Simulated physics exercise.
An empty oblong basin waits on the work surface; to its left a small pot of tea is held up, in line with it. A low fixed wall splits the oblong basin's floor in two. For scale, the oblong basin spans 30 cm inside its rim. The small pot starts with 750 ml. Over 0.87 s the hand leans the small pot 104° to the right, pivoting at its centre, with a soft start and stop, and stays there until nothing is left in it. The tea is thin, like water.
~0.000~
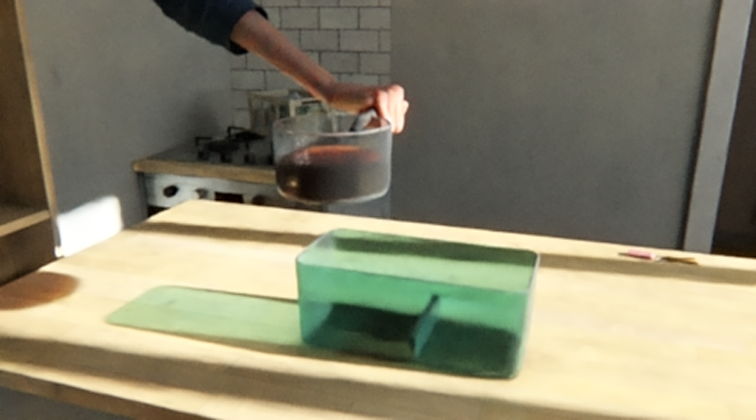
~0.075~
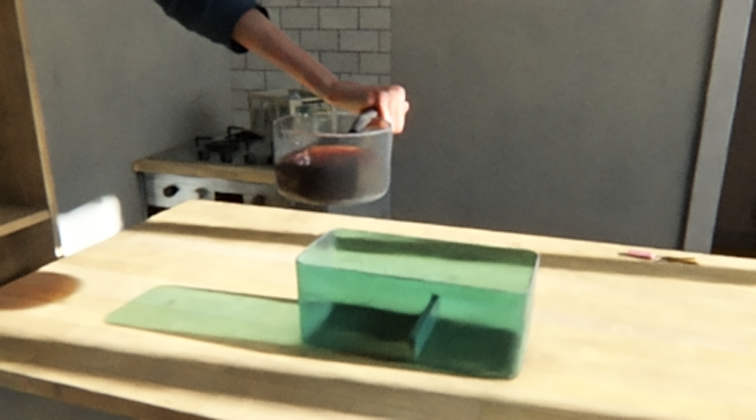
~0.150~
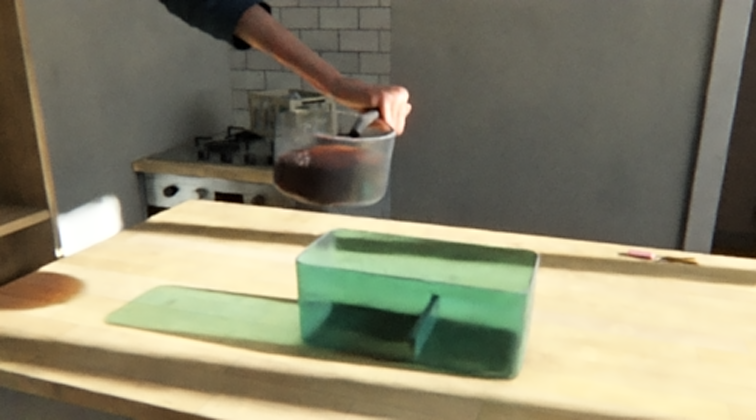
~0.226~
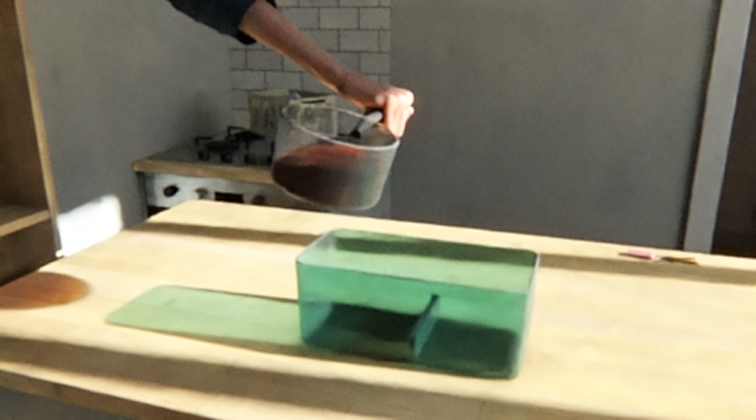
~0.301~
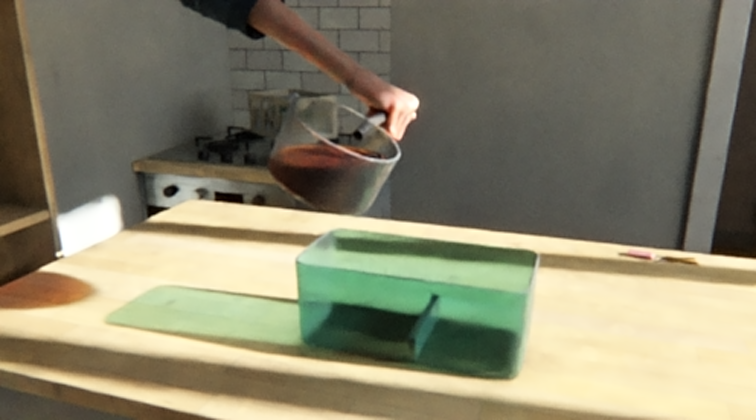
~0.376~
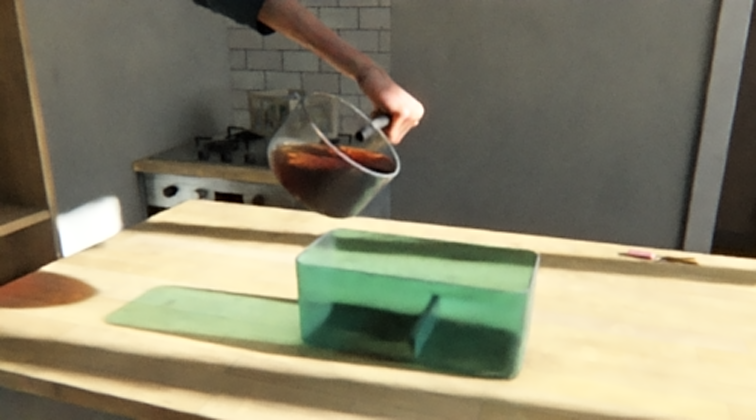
In a sunlit kitchen with grey walls, white tiles and a stove behind, a fixed view looks slightly down across a pale wooden worktop. An open, see-through green oblong basin sits on it, a flat green piece lies to its left, and a hand from the upper left holds a small clear pot of dark reddish-brown tea above. The hand leans the pot smoothly to the right, slowly at first, while the tea shifts inside.
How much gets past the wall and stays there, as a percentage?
The far part has some 36 per cent.
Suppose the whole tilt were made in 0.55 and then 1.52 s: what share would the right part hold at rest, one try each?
In turn about 25 and 50 per cent.
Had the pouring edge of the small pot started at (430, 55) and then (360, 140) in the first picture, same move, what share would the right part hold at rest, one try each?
First 80, then 15 per cent.
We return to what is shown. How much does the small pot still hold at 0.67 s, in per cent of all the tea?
Some 42 per cent.
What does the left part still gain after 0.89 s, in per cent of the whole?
Near 20 in a hundred.
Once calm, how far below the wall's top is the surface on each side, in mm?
Some 12 mm on the left and 18 mm on the right.
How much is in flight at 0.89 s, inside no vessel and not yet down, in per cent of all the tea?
About 8 per cent.
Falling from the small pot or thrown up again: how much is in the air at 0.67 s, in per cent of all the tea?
Some 30 per cent.
By 0.67 s the tilt is 92° and 41 per cent is still to pour, 12 is left of the wall and 18 right of it.
By 0.89 s the tilt is 104° and 11 per cent is still to pour, 44 is left of the wall and 36 right of it.
By 1.12 s the tilt is 104° and 1 per cent is still to pour, 61 is left of the wall and 35 right of it.
By 1.37 s the tilt is 104° and 0 per cent is still to pour, 64 is left of the wall and 36 right of it.
At rest 64 per cent lies left of the wall, 36 right of it and 1 outside.
